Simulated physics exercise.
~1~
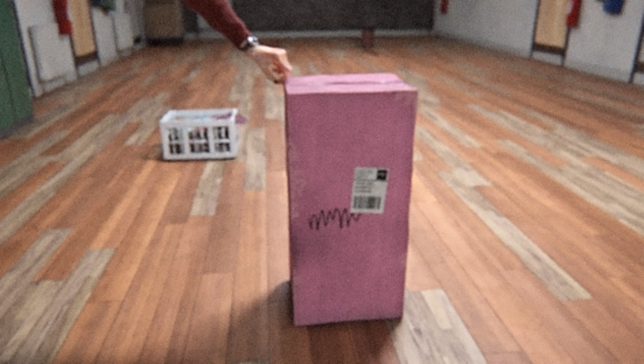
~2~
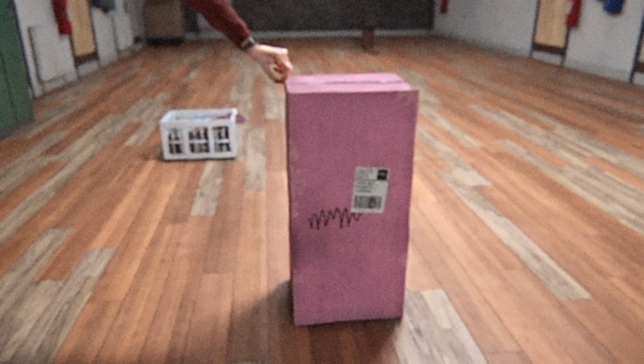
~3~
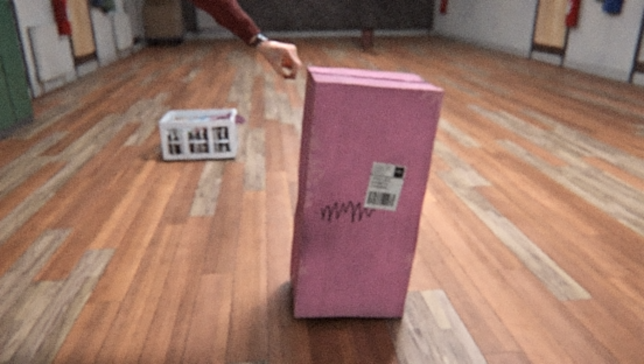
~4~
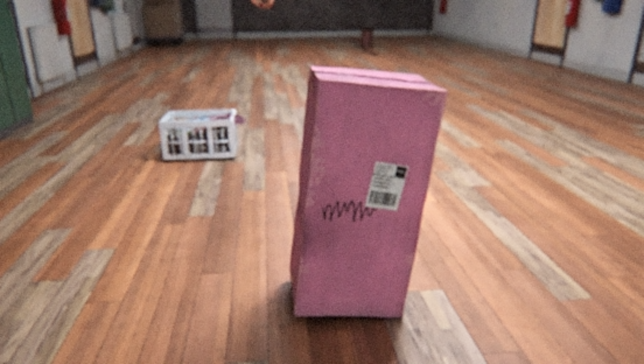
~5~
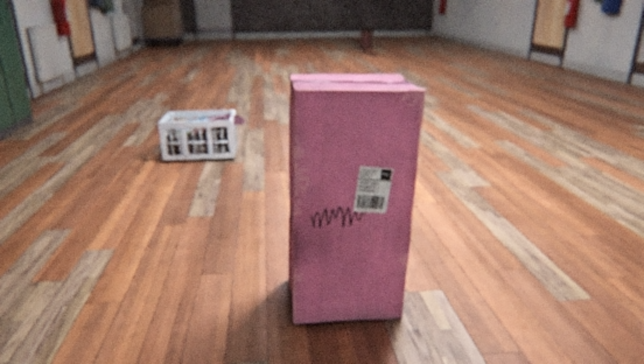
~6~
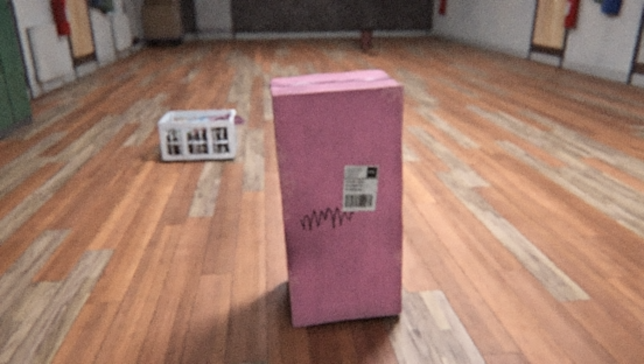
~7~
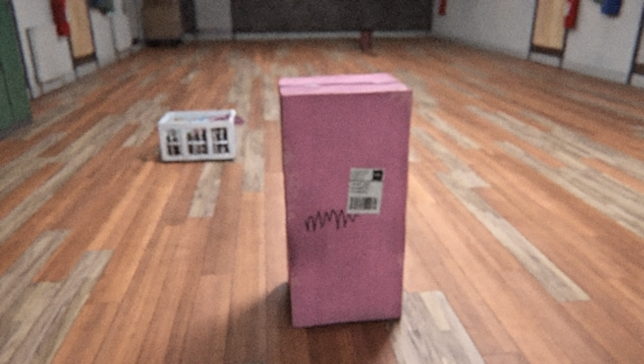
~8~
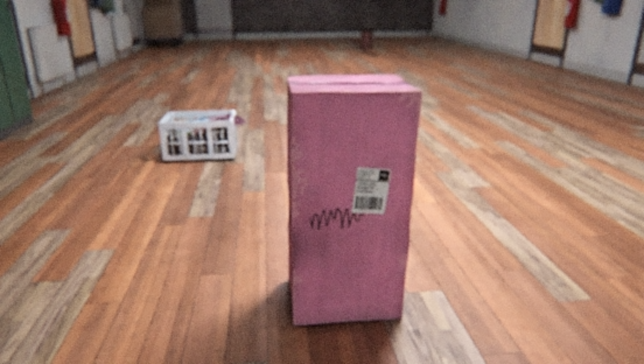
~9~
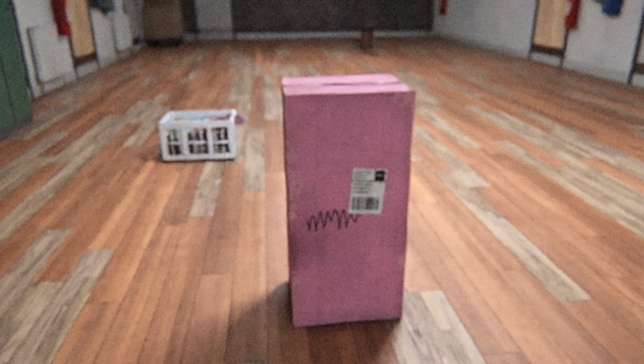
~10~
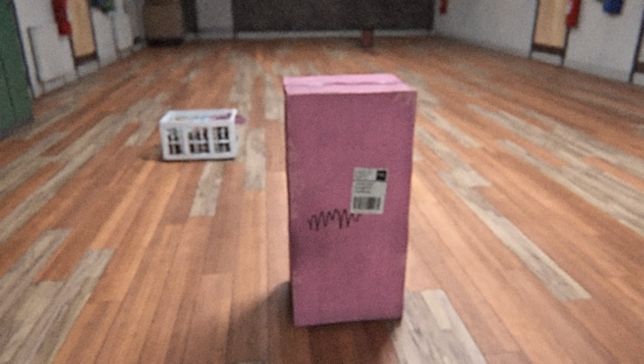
A hand pushed the top of a tall pink box on a wooden floor, tipping it to the right, then let go and drew back. The box rocked back to the left, wobbled a little from side to side, and settled upright.
